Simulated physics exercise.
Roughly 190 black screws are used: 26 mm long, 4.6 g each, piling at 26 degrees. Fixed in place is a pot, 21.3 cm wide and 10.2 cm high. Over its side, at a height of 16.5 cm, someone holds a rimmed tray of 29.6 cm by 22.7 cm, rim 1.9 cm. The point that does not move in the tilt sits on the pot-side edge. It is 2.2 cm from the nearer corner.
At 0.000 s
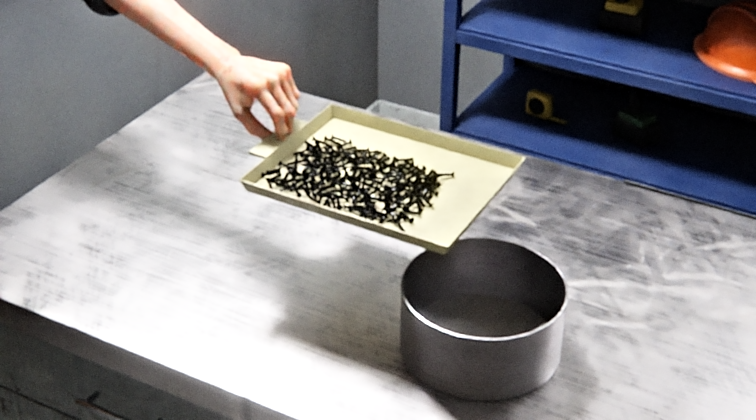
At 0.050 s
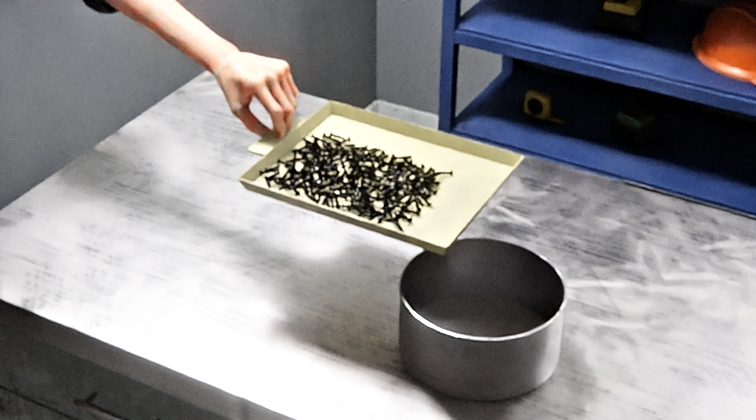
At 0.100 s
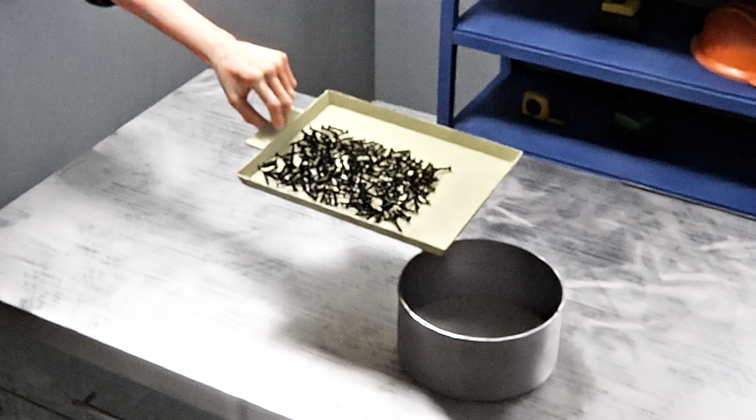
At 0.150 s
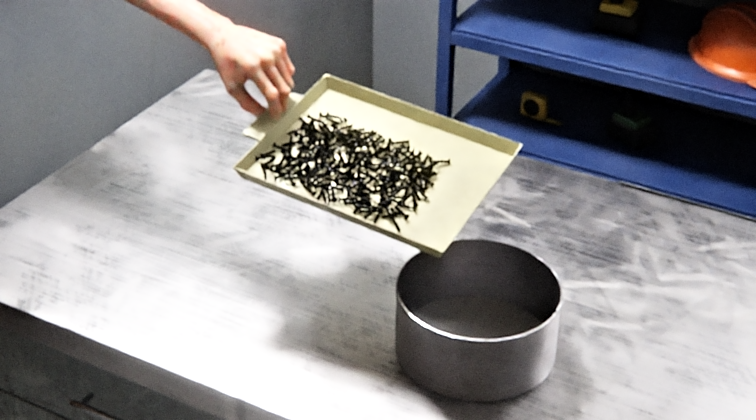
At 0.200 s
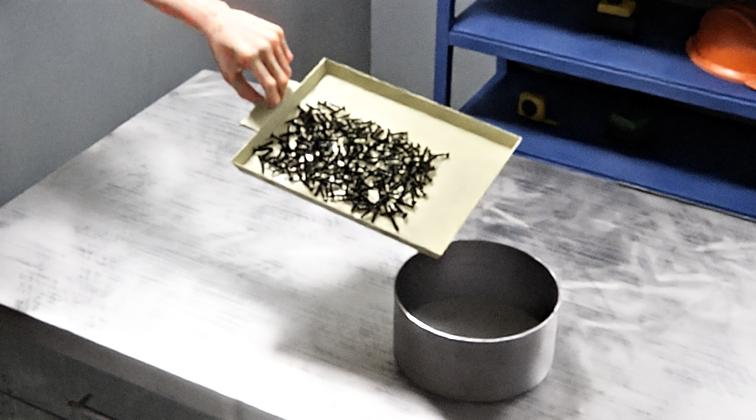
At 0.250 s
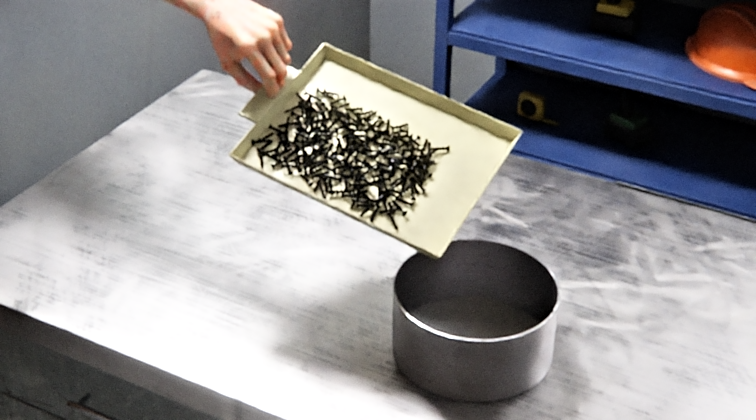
At first, a hand at the left holds a pale rimmed tray of black screws nearly level above a gray table, beside a round metal pot. The hand then lifts its end, tilting the tray steadily down toward the pot at the right, while the screws stay clustered on it.
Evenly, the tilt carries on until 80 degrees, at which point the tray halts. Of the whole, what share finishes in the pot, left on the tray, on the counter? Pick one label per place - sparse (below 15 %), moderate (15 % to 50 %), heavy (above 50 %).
Pot: Heavy; tray: Sparse; counter: Moderate.
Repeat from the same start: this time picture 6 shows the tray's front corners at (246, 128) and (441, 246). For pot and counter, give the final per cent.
You'd end with pot at 95 and counter at 5.
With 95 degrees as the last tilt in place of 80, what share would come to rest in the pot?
Roughly 65 percent.
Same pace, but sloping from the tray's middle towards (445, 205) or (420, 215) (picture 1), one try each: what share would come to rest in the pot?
I'd put it at about 90 per cent for the first tilt and about 95 per cent for the second.
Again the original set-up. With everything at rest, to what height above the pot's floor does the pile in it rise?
About 3.0 cm.
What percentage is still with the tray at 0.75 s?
65 %, give or take.
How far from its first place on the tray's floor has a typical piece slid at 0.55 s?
Around 6 centimetres.
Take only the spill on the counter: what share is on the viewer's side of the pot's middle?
Share: Some 100 %.
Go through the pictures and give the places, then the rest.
The first frame shows tray tilt 0 degrees, front corners at (246, 179) and (445, 242); middle of the pieces at (353, 175); pot at (484, 286).
The second frame shows tray tilt 1 degrees, front corners at (245, 177) and (444, 242); middle of the pieces at (352, 173).
The third frame shows tray tilt 4 degrees, front corners at (243, 173) and (442, 244), lowest corner right front; middle of the pieces at (350, 169).
The fourth frame shows tray tilt 9 degrees, front corners at (240, 166) and (440, 246), lowest corner right front; middle of the pieces at (348, 161).
The fifth frame shows tray tilt 14 degrees, front corners at (238, 160) and (438, 248), lowest corner right front; middle of the pieces at (347, 154).
The sixth frame shows tray tilt 19 degrees, front corners at (237, 153) and (438, 250), lowest corner right front; middle of the pieces at (346, 148); pot at (476, 287). The tray's pace is about 100 degrees a second.
After 0.55 s, tilt 49 degrees; the tray holds 100 %, the pot 0 %.
After 0.75 s, tilt 69 degrees; the tray holds 65 %, the pot 5 %.
After 1.07 s, tilt 80 degrees; the tray holds 0 %, the pot 65 %.
In the end, at 2.0 s, pot 70 %, tray 0 %, counter 30 %.
